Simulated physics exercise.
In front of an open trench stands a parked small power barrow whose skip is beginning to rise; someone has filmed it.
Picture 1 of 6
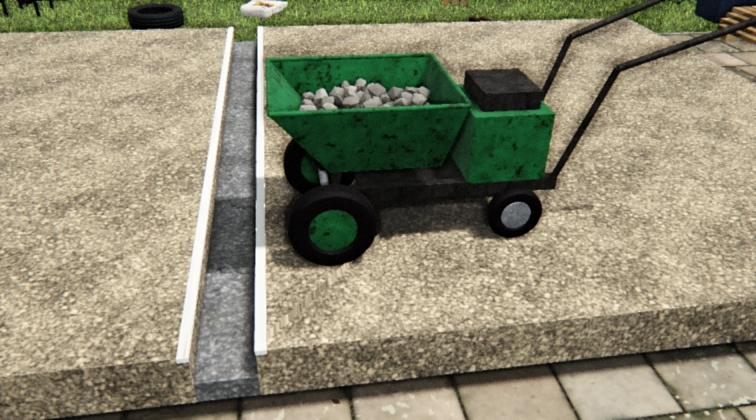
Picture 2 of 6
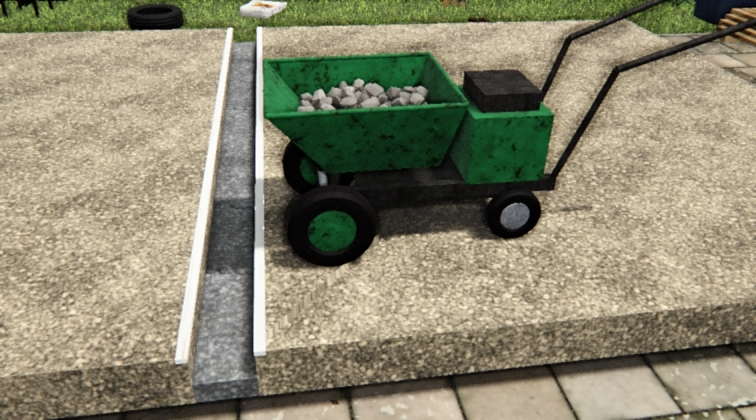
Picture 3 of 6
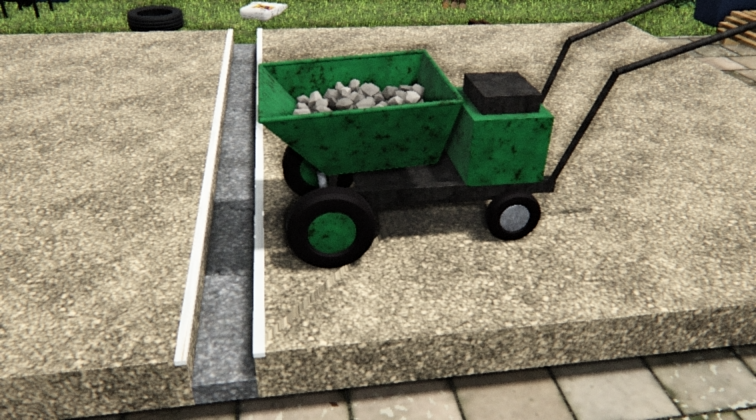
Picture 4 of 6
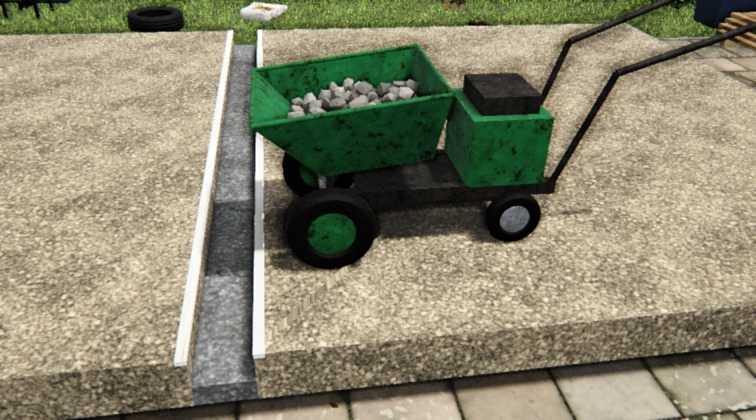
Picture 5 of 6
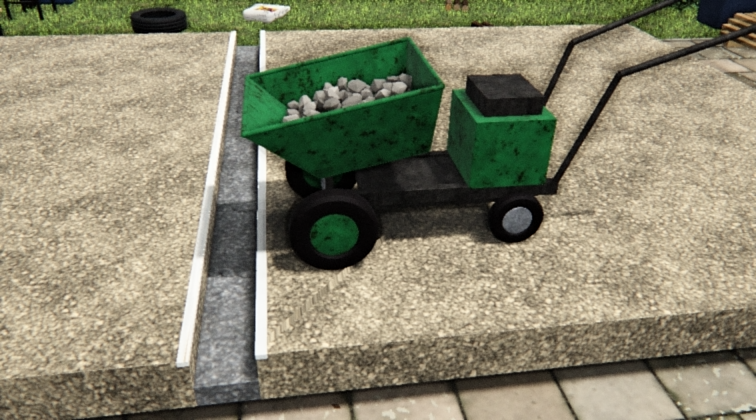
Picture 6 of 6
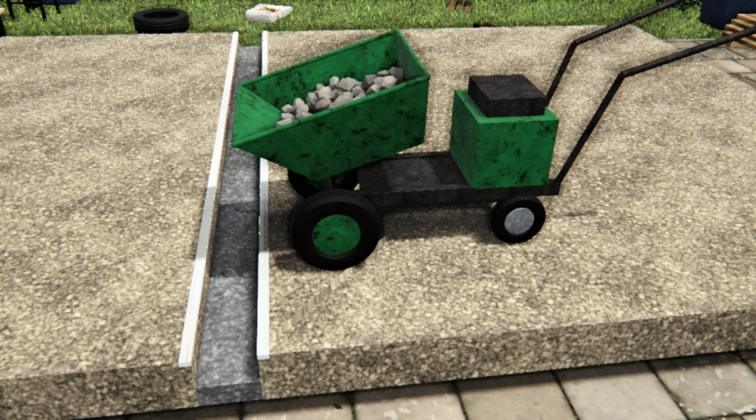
In front of a narrow trench edged with white strips, a small green power barrow stood still while its skip, loaded with broken stones, slowly tilted forward to the left, its back end rising.
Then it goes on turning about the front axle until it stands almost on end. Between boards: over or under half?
Trench holds a minority.
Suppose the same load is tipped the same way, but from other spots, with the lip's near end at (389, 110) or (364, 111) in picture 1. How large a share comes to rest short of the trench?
I'd put it at around 30 percent the first time and 20 percent the second.
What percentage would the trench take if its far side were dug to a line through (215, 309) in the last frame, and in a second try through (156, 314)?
0 % and 60 %, give or take.
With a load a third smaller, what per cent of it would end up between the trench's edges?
That works out at around 0 percent.
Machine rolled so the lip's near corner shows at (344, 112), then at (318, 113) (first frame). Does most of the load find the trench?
The first try ends with the greater portion between the edges, the second with the greater portion.
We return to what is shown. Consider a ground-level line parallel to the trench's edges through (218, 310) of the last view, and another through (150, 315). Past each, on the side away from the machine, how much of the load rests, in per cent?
Estimate, first then second: 80 %, 50 %.
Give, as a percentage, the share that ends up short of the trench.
Roughly 0 percent of the pieces, I think.
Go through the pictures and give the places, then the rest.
In the first frame, lip of the skip at (269, 115), level; top of the load at (377, 103), broken stones; first edge of the trench at (261, 301); far edge at (189, 307), the trench under half as wide as the skip, and about half as deep as wide.
In the second frame, lip of the skip at (267, 117), level; top of the load at (374, 103).
In the third frame, lip of the skip at (260, 121), tipped barely; top of the load at (370, 103).
In the fourth frame, lip of the skip at (252, 127), tipped a little; top of the load at (377, 107).
In the fifth frame, lip of the skip at (243, 135), tipped a little; top of the load at (386, 109).
In the sixth frame, lip of the skip at (234, 145), tipped clearly; top of the load at (378, 104); first edge of the trench at (263, 305); far edge at (192, 311).
Soon after the last picture, skip tipped steeply; all in the skip.
A little later, skip tipped right over; most in the skip; a small part beyond it; a stray few falling.
Later still, skip tipped right over; about a quarter in the skip; most beyond it.
At rest, skip tipped right over; about a quarter in the skip; a stray few in or heaped over the trench; most beyond it.
